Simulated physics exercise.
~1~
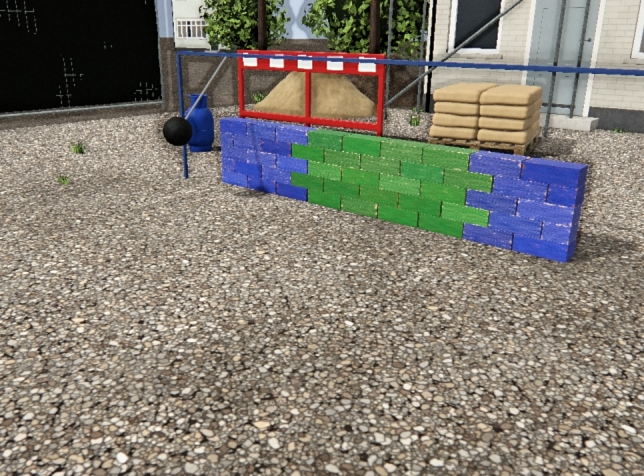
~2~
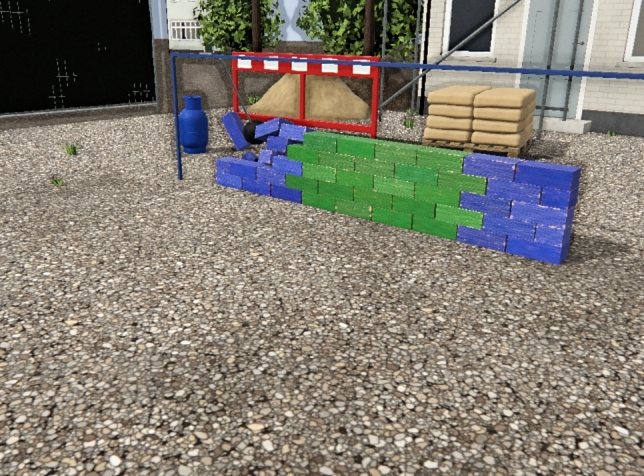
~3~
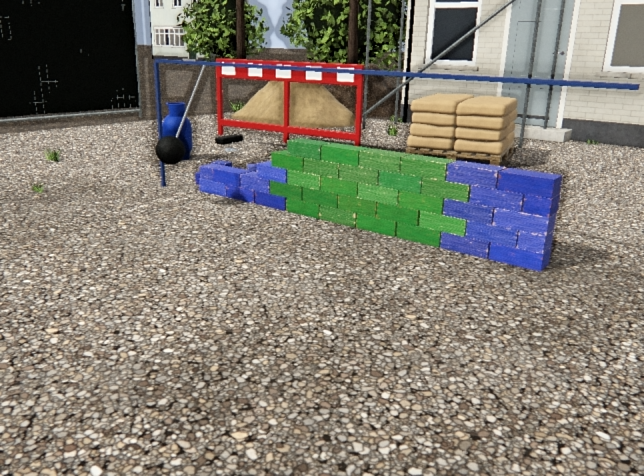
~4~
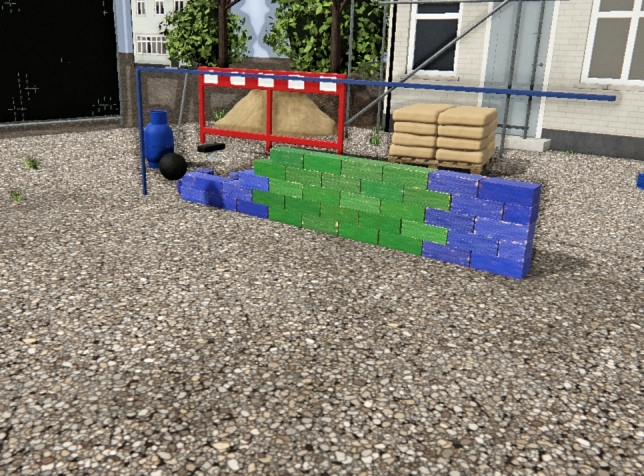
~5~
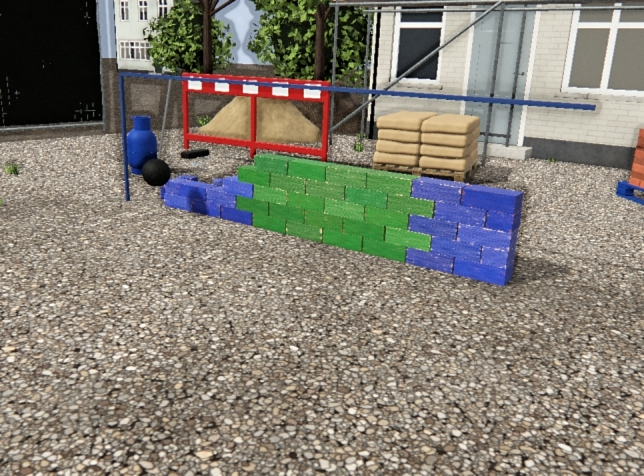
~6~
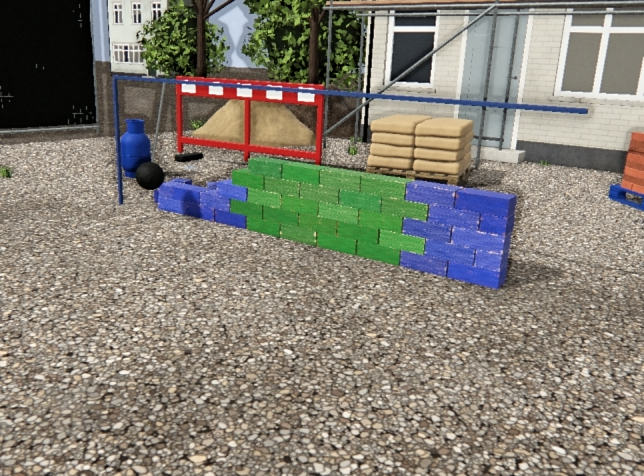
A black ball swings into the wall's left end, knocking several blue blocks down.
